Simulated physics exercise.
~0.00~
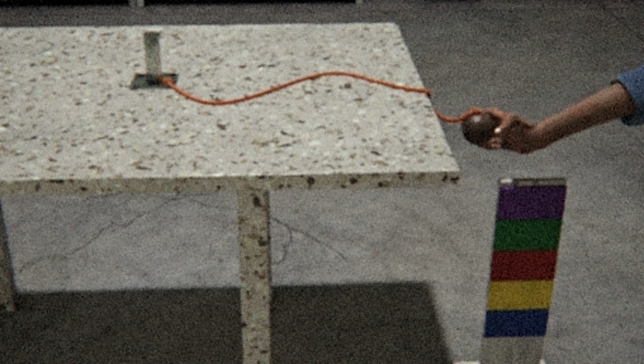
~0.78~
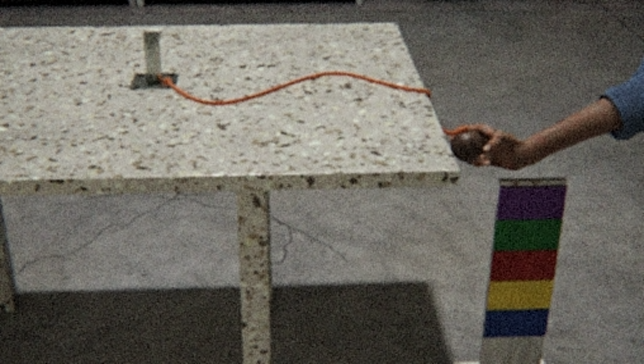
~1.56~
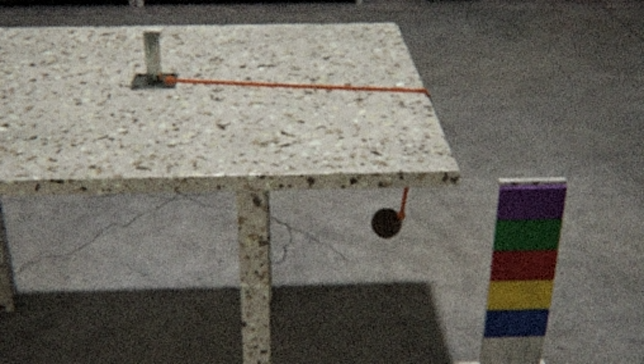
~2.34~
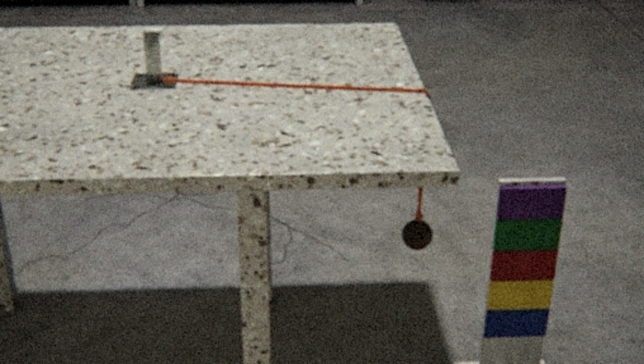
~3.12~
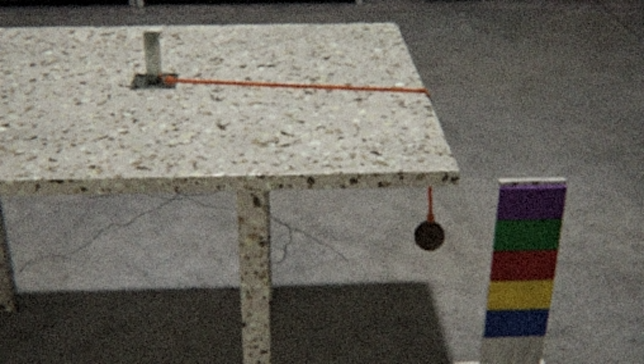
On a grey concrete floor, a pale speckled table is seen from slightly above by a still camera. An orange cord winds loosely across its top from a small post to a dark brown ball, which a hand holds just past the right end. To the right stands an upright strip banded purple, green, red, yellow and blue from top to bottom. The hand moves the ball slightly left and down, then lets go and leaves view. The ball drops and swings beneath the table edge as the cord pulls straight. It drifts back right and ends hanging below the edge, level with the green band.
